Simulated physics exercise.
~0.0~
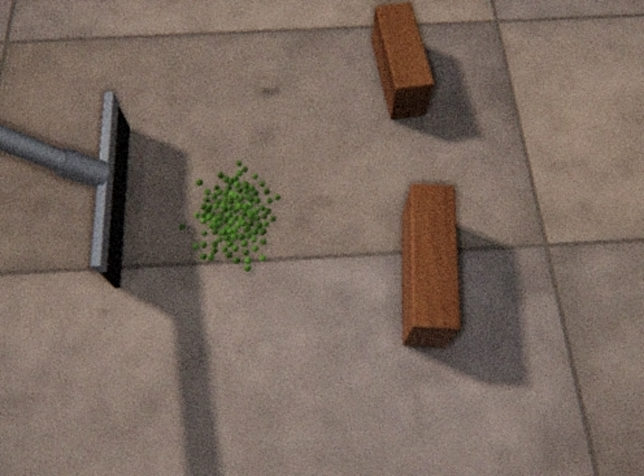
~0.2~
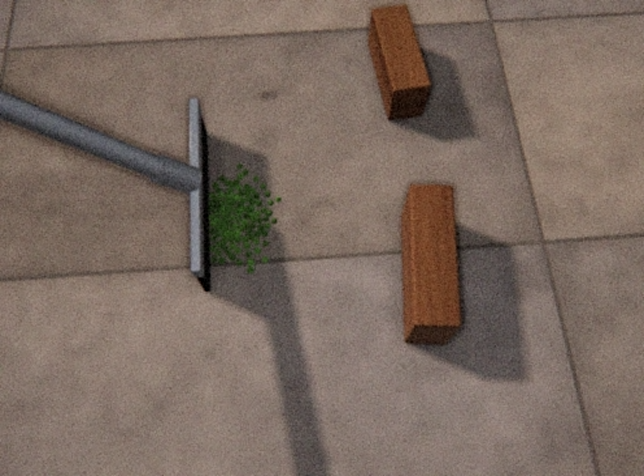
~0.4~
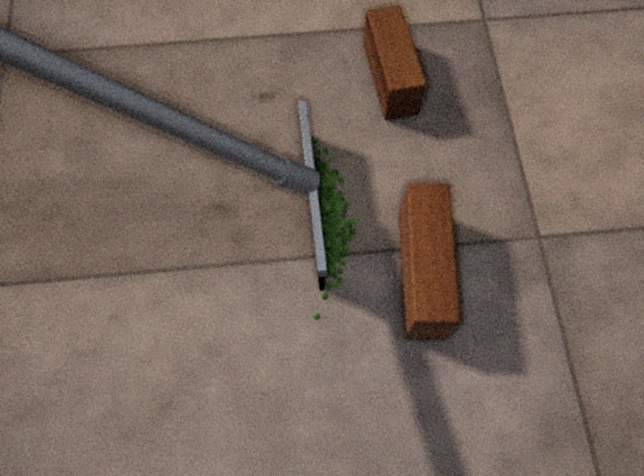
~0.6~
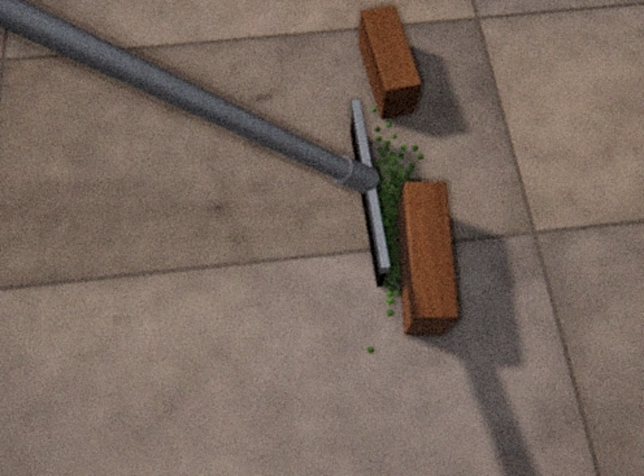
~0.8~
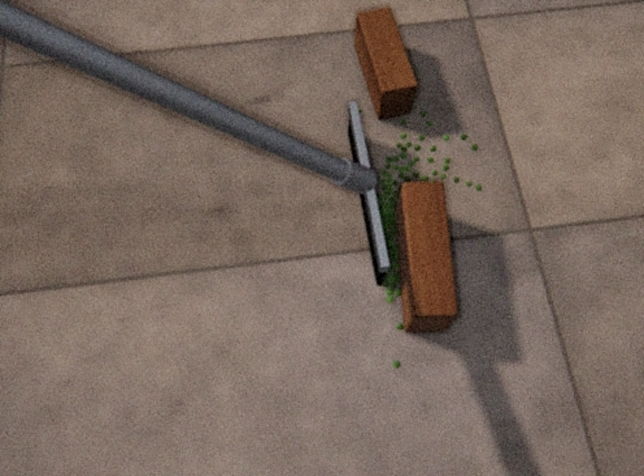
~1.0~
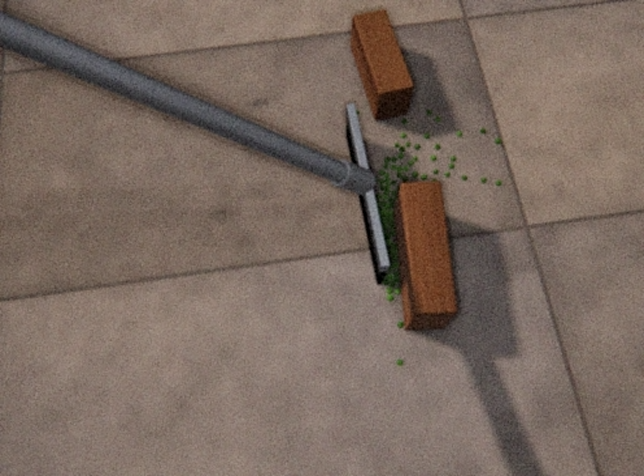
A squeegee on a long gray handle pushed a pile of small green peas rightward toward two brown blocks, then stopped; some peas scattered through the gap between them, while most stayed bunched against the nearer block.
